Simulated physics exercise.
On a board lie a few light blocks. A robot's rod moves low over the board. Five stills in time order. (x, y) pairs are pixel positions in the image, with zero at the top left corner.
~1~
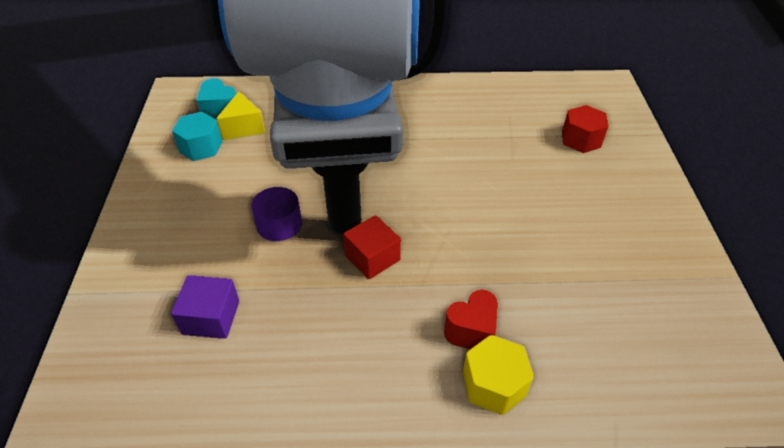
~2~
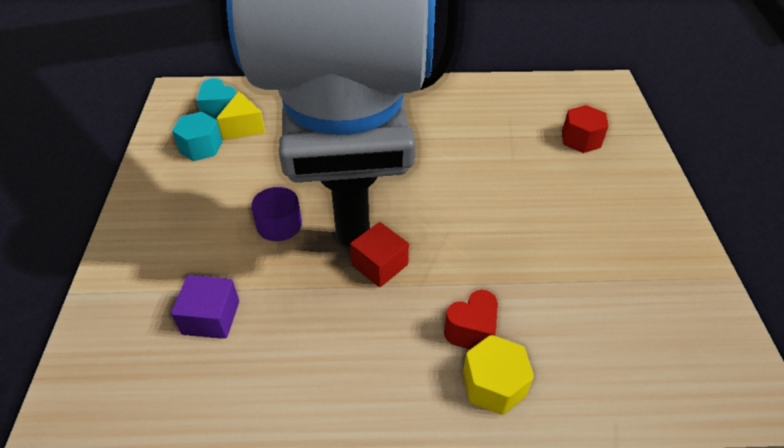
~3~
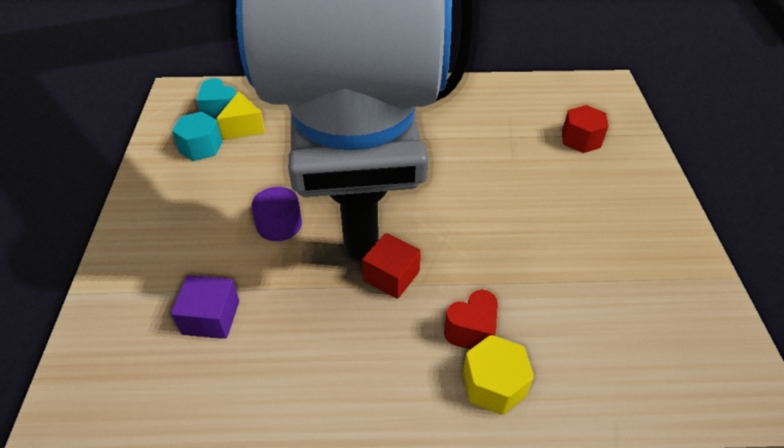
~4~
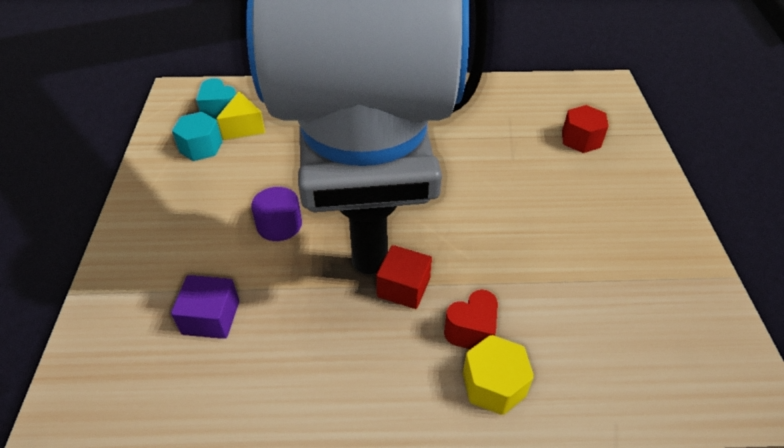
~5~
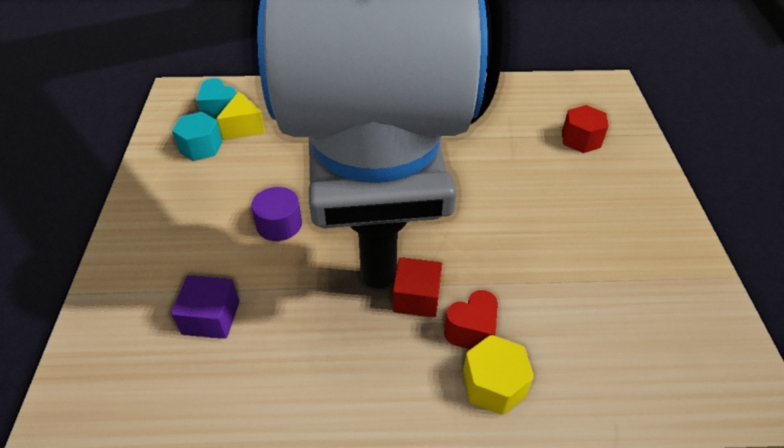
On a light wooden board, a robot's dark rod pushes a red cube diagonally down and right, closer to a red heart.
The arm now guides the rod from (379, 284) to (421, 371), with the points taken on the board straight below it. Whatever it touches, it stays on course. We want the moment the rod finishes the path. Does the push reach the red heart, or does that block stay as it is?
Still in place.
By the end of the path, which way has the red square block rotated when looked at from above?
Anticlockwise, looking down.
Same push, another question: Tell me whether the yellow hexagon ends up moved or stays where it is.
The result: It stays put.
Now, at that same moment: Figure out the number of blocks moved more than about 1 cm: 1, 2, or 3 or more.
The answer is one block, counting only moves over 1 cm.
Halfway along, rod at (399, 317); red square block at (436, 286), turned 25° anticlockwise.
At the end, rod at (422, 363); red square block at (436, 286), turned 30° anticlockwise; red heart unmoved; yellow hexagon unmoved.
